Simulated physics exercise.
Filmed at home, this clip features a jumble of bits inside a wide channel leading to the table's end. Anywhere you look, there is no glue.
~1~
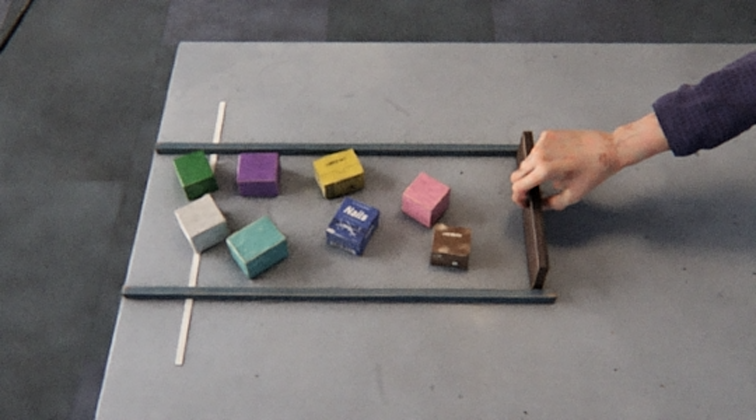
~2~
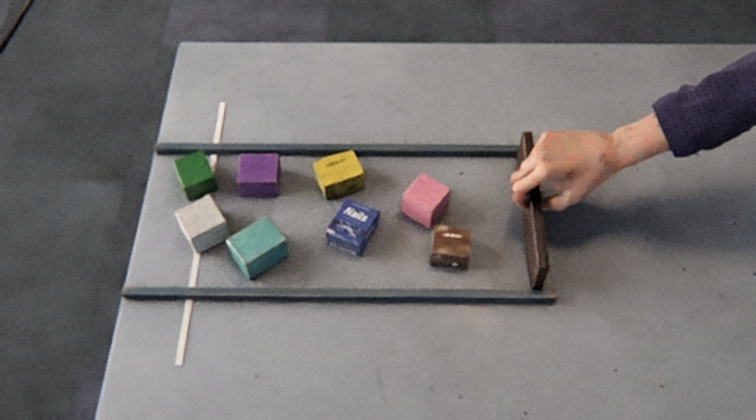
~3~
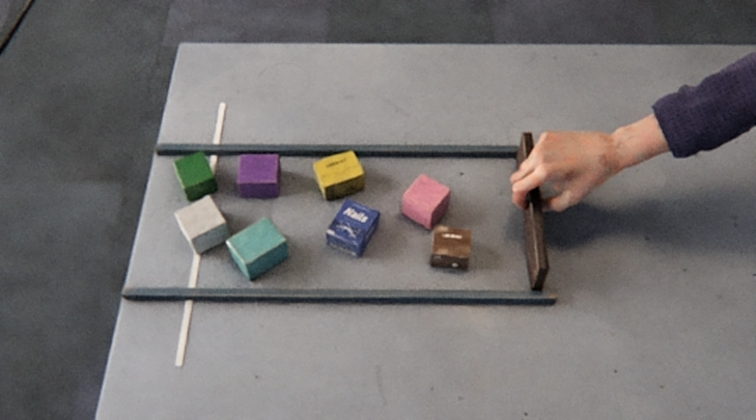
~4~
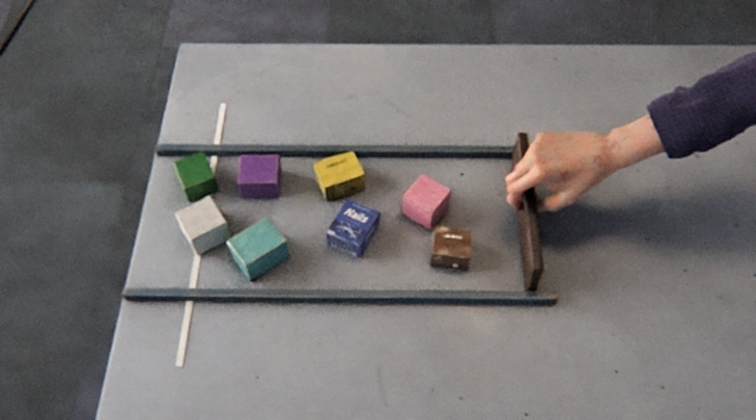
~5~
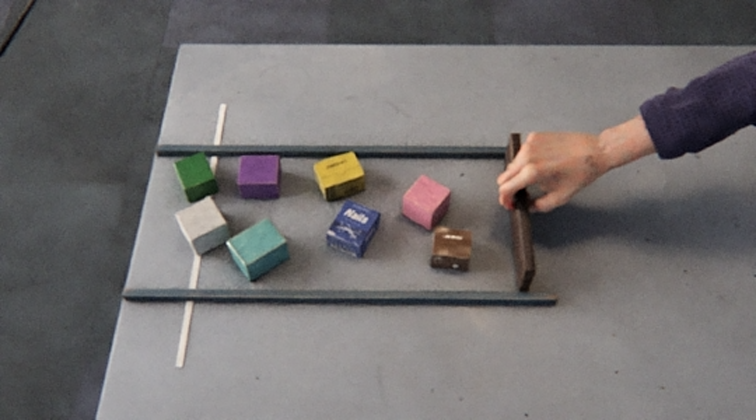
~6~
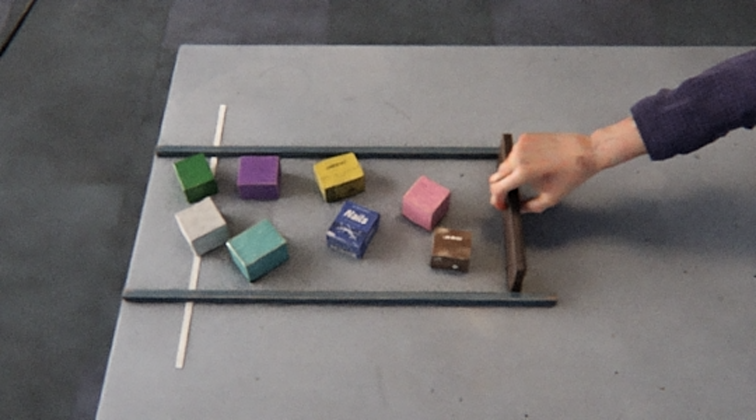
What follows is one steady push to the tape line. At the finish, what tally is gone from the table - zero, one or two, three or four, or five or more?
The tally gone is one or two.
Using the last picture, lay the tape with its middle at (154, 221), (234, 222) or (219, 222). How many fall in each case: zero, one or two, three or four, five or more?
Taking the tapes one at a time, the count is more than four, then one or two, then either one or two.
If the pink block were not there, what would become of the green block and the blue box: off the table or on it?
Looking at the two, the green block ends up below and the blue box stays up top.
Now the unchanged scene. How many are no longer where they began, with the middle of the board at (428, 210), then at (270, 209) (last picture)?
At first I count 2, and then 8.
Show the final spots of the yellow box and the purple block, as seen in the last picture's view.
I'd put one close to (190, 162) and the other close to (146, 179).
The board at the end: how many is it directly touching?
That makes 3.
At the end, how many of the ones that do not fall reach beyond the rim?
That would be 3.
Soon after, none off yet; green block at rest near (196, 178); white block at rest near (203, 227); purple block at rest near (260, 178).
Then, none off yet; green block at rest near (196, 178); white block moving near (199, 228); purple block moved a little near (237, 177).
At rest, the number that fall off is one or two; fallen, white block and green block.
